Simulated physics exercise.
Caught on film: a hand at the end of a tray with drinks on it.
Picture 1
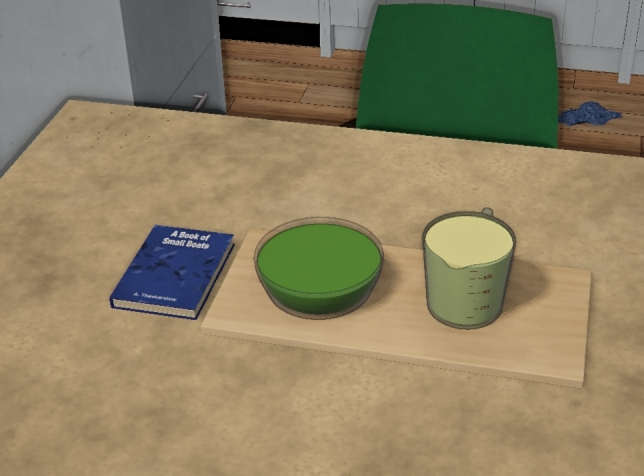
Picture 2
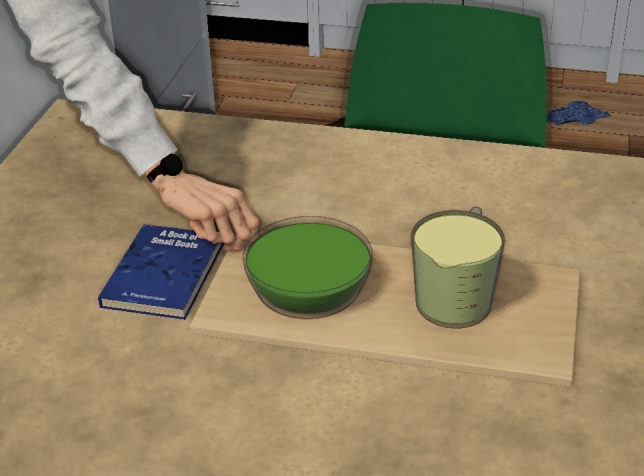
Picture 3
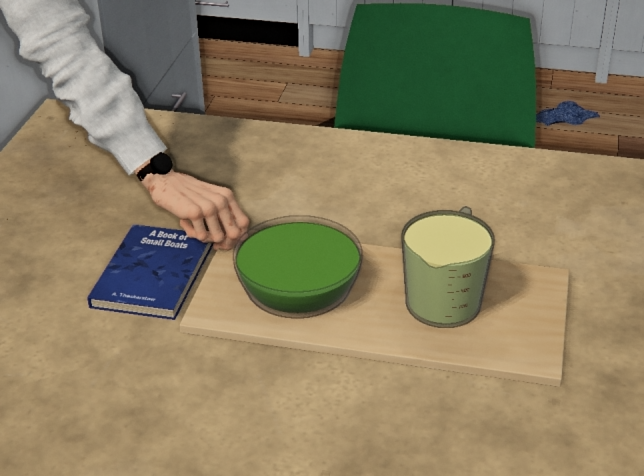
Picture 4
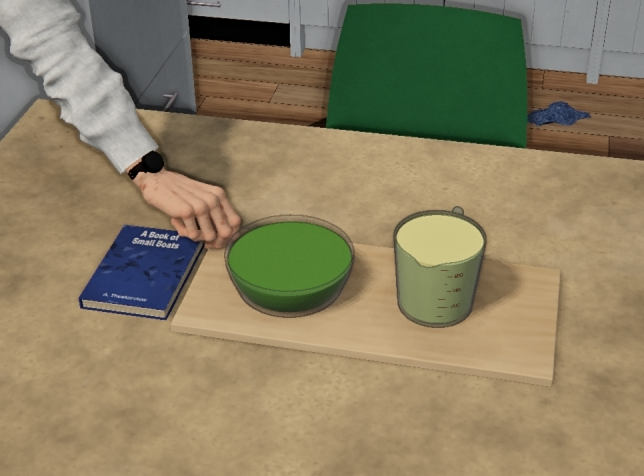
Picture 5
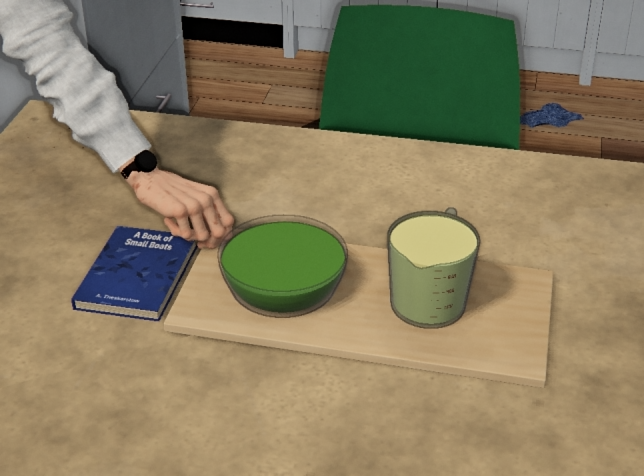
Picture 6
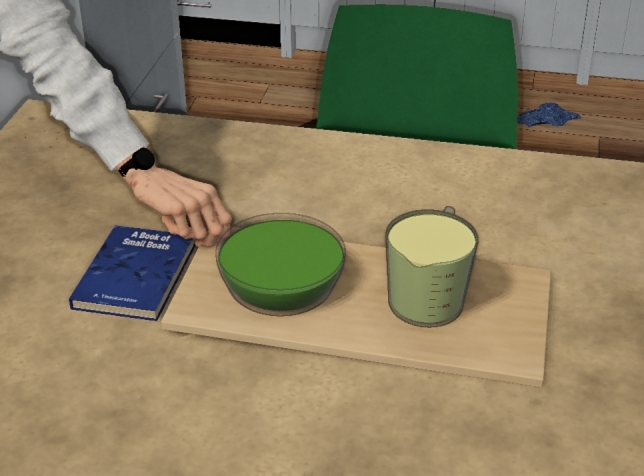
On a mottled tan table, a hand in a light sleeve reached in from the left and took the end of a wooden board holding a green-filled bowl and a measuring jug, barely raising it.
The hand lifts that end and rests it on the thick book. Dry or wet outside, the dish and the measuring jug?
The dish holds; the measuring jug holds.
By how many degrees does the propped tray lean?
About 2°.
Next, the tray slopes by about 2°; dish, its rim is dry; measuring jug, its rim is dry.
After that, the tray slopes by about 3°; dish, its rim is dry; measuring jug, its rim is dry.
Finally, the tray slopes by about 2°, resting on the thick book; dish, its rim is dry; measuring jug, its rim is dry.
